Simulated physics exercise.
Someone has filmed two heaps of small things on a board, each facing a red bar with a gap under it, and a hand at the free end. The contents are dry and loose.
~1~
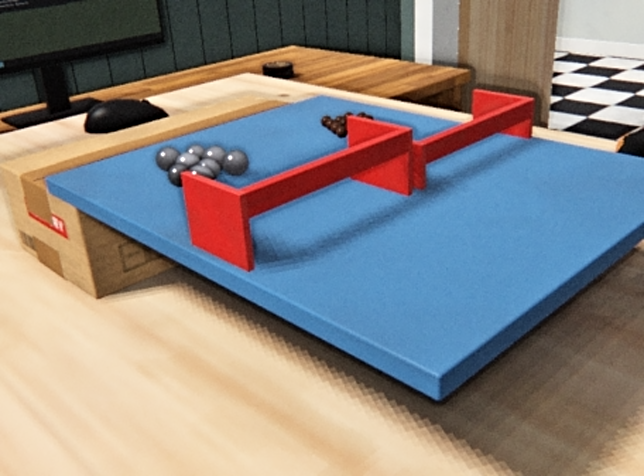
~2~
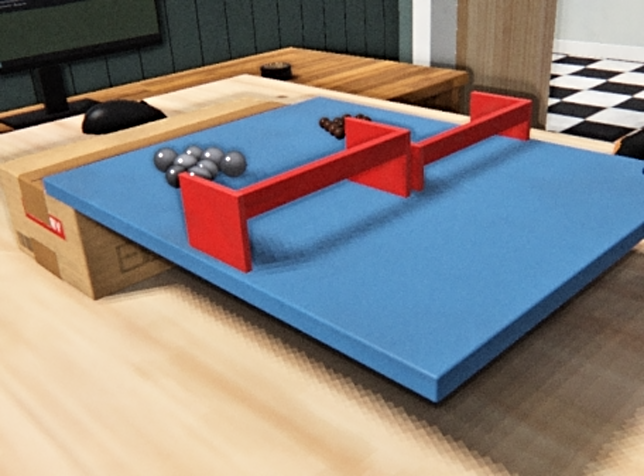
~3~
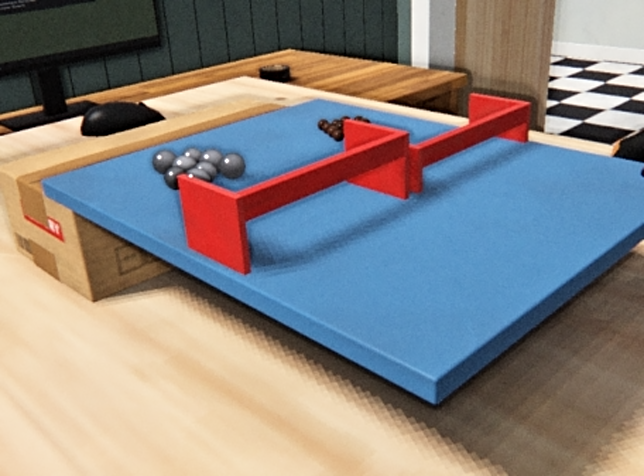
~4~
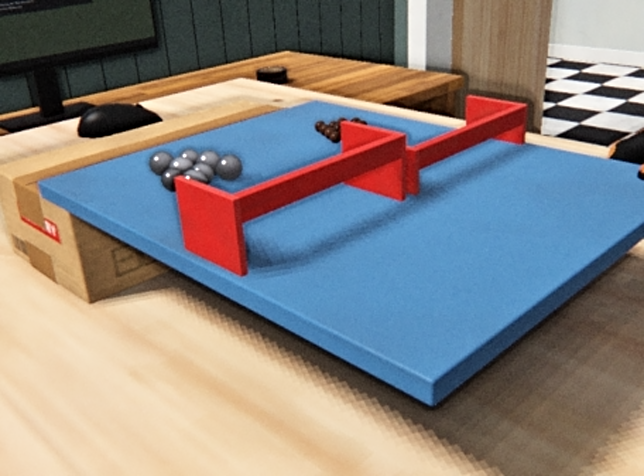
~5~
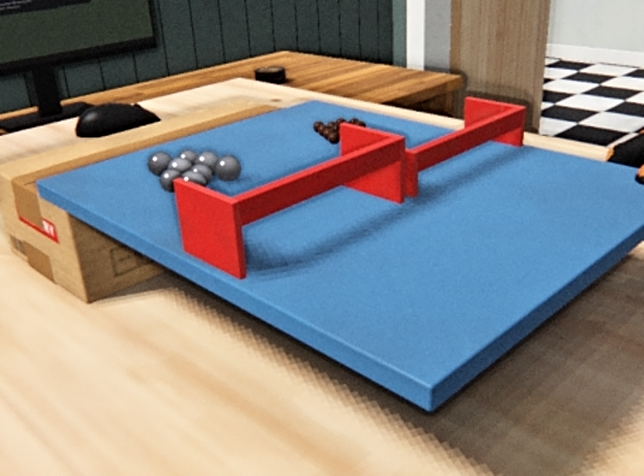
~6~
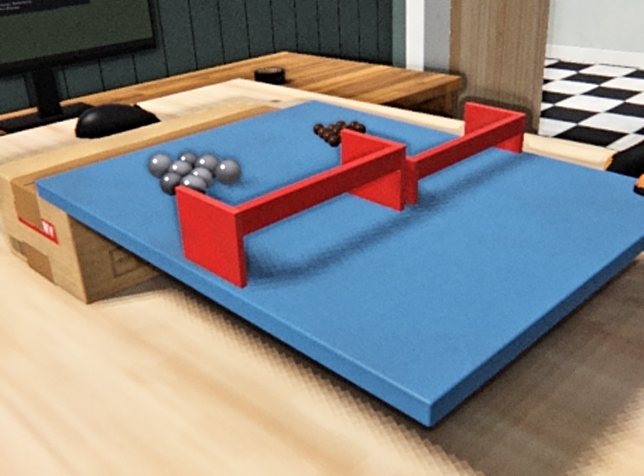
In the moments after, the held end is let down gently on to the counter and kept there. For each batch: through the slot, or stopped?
Here the nearer batch rolls on past the gate, and the farther batch rolls on past the gate.
Then, 0.23 s past the last view, board sloping at 7°; nearer batch where it was; farther batch where it was.
Then, 0.51 s past the last view, board sloping at 13°; nearer batch on its way down; farther batch on its way down.
Then, 0.82 s past the last view, board resting at 15°; nearer batch all past its gate; farther batch all past its gate.
Finally, board resting at 15°; nearer batch all past its gate; farther batch all past its gate.
